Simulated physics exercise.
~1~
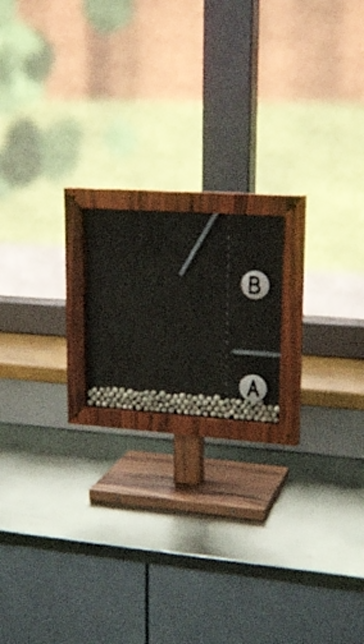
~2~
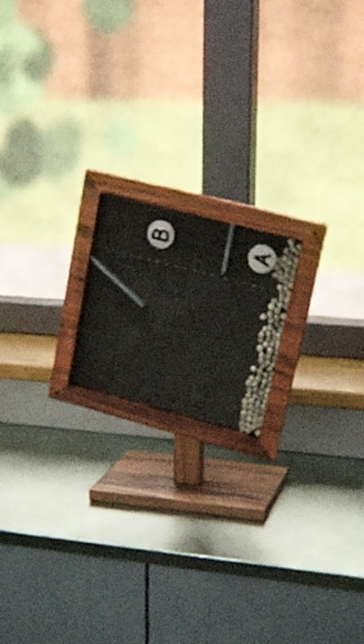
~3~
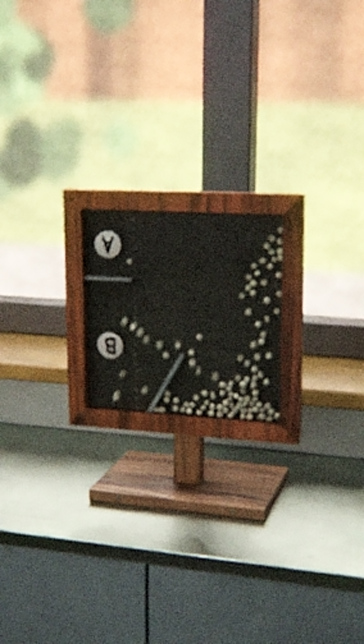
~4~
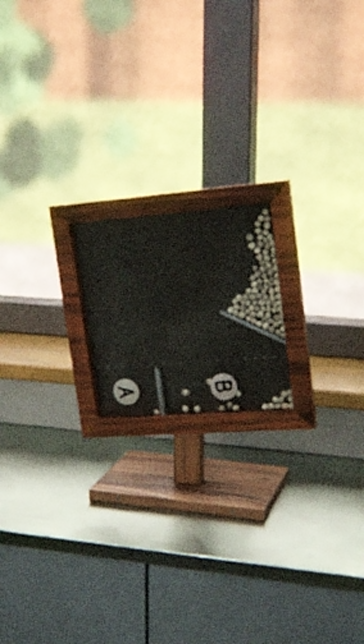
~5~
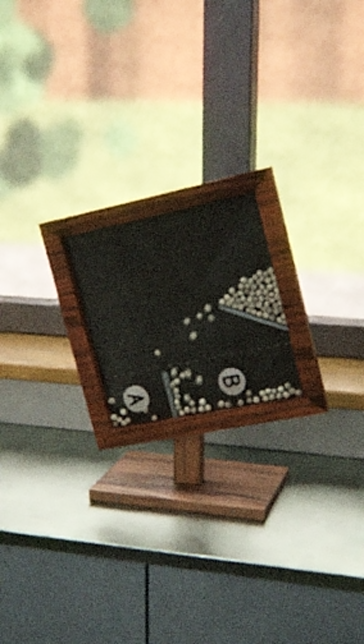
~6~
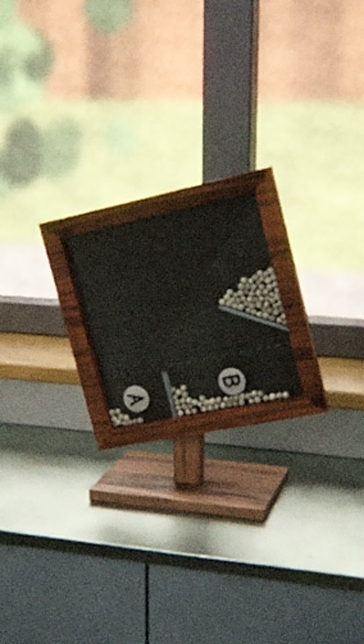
On a counter by a window, a wooden-framed box turning anticlockwise, small pale beads tumbling round, some settling in B, fewer in A.
